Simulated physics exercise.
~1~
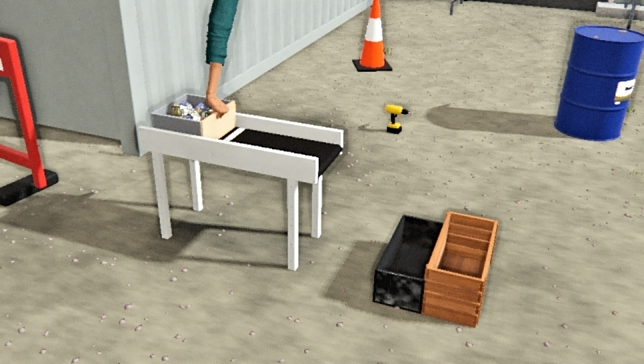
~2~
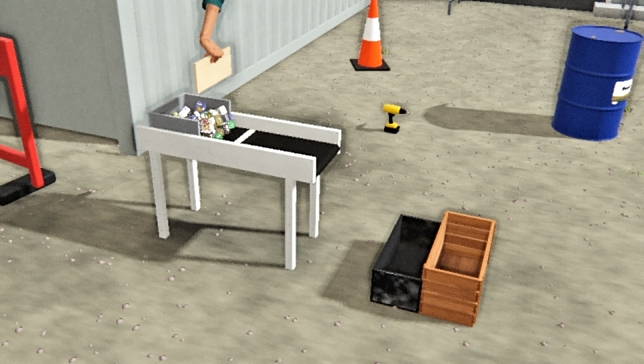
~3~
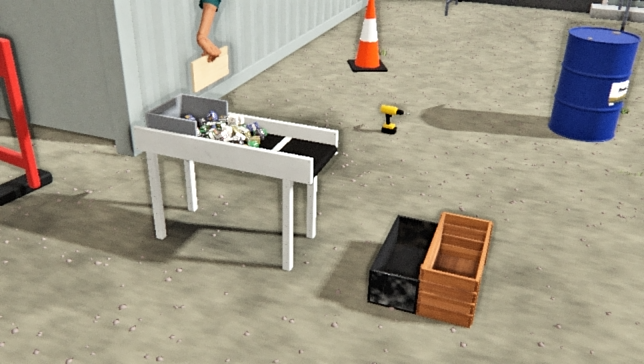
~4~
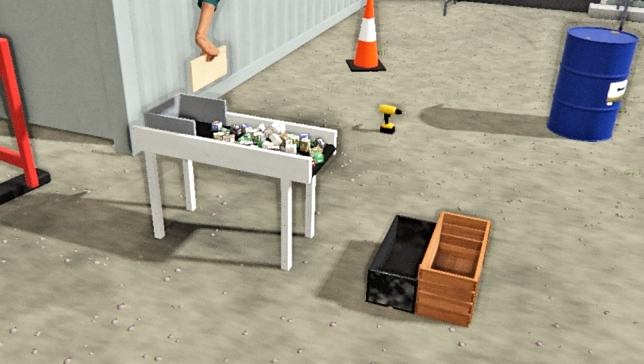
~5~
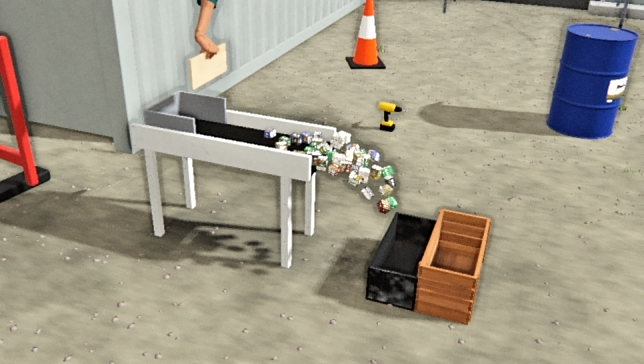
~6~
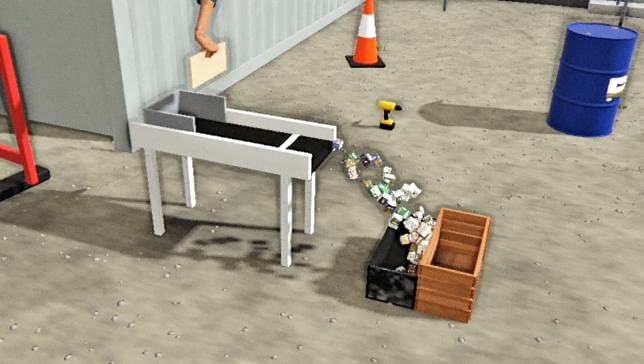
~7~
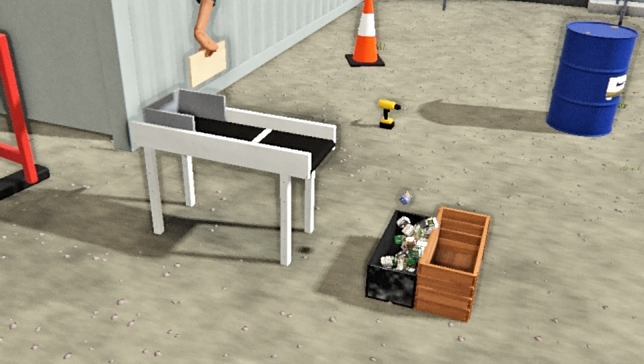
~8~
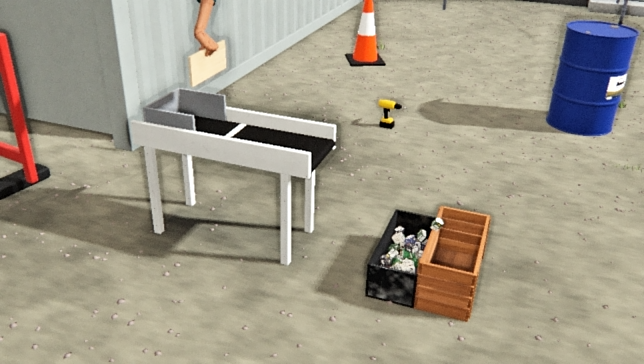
A black conveyor belt with white sides and legs stands in a gravelly yard, small cartons waiting in a grey pen at its left end while a hand holds the pale gate. The hand lifts the gate clear, and the cartons ride to the right in a loose crowd, following a white stripe. They spill off the far end in a stream, tumbling through the air toward two open boxes on the ground. Most drop into the nearer black box, with a last straggler falling behind the others. By the end the belt is empty, the black box holds nearly all the cartons, and one sits at the wooden tote's near edge.
